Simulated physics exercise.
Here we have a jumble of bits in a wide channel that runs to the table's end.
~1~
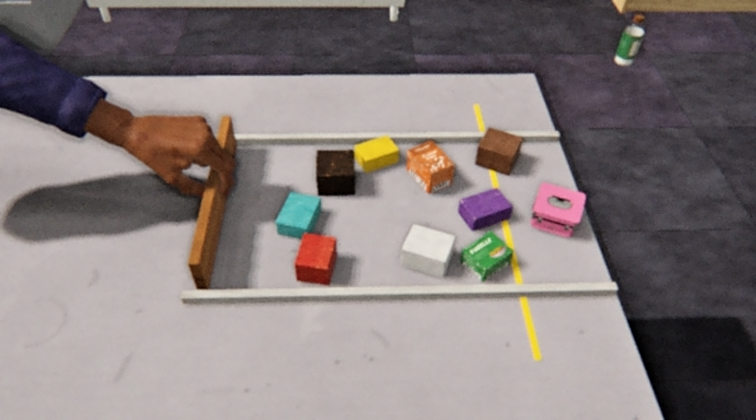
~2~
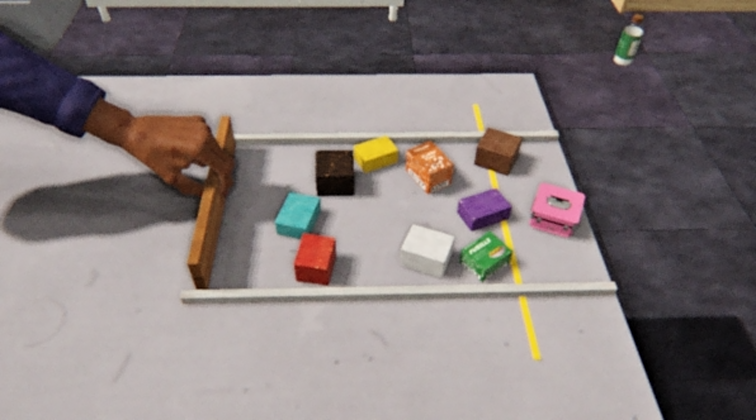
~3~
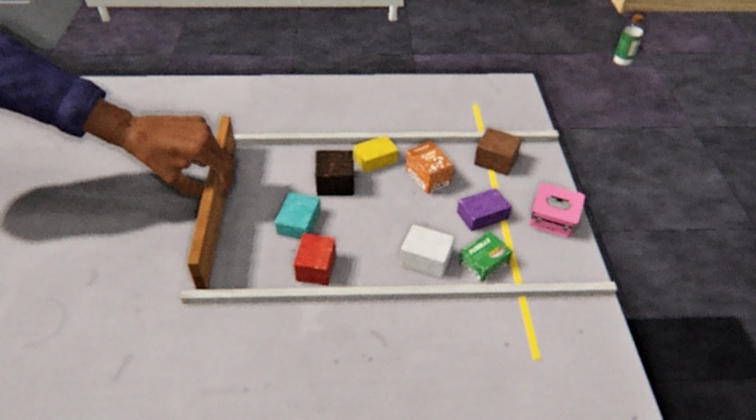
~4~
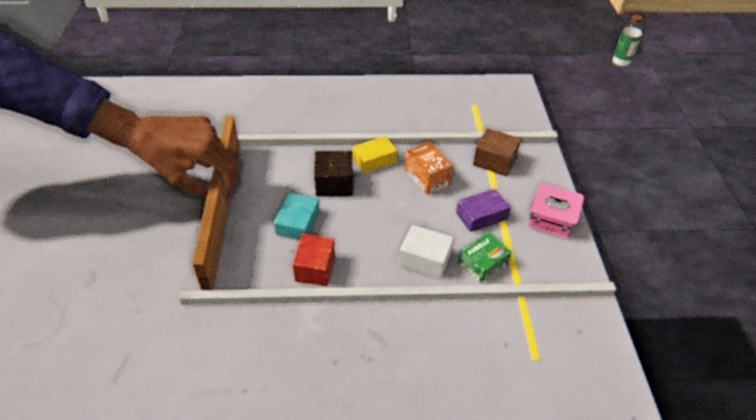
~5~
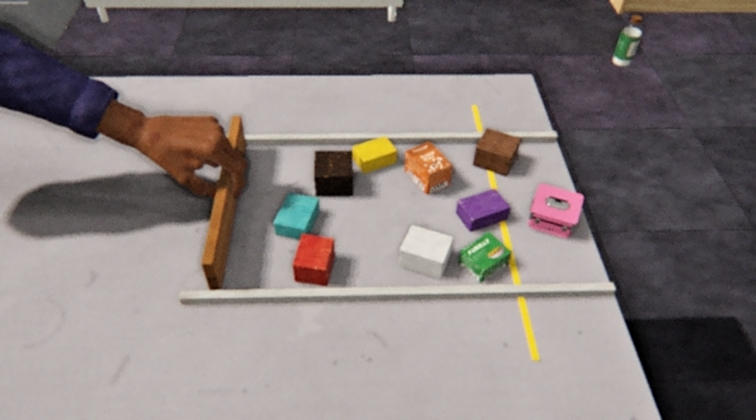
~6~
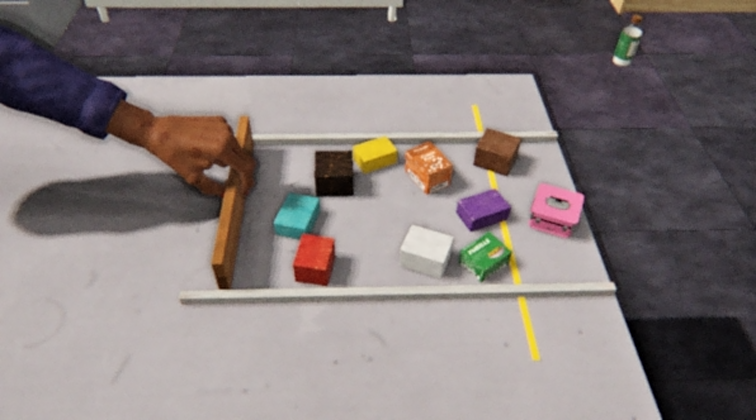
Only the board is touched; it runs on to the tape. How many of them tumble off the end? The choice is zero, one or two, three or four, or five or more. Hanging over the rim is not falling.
In the end the number that fall off is one or two.
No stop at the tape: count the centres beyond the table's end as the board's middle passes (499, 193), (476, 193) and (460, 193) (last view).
Place by place, 2, 0 and 0.
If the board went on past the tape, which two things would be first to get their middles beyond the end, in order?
The order is the pink case, the green box.
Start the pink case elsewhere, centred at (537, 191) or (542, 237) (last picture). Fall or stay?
Place by place, it falls; is lost.
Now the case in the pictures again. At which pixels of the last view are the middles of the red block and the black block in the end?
Near (531, 255) and (514, 174).
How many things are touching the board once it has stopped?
That makes 4.
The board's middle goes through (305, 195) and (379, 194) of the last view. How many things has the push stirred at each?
2 and 7.
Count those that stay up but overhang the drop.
That would be 0.
Early on, none off yet; pink case at rest near (555, 212); brown block at rest near (497, 152); purple block at rest near (483, 210).
Finally, the number that fall off is one or two; lost, green box and pink case.
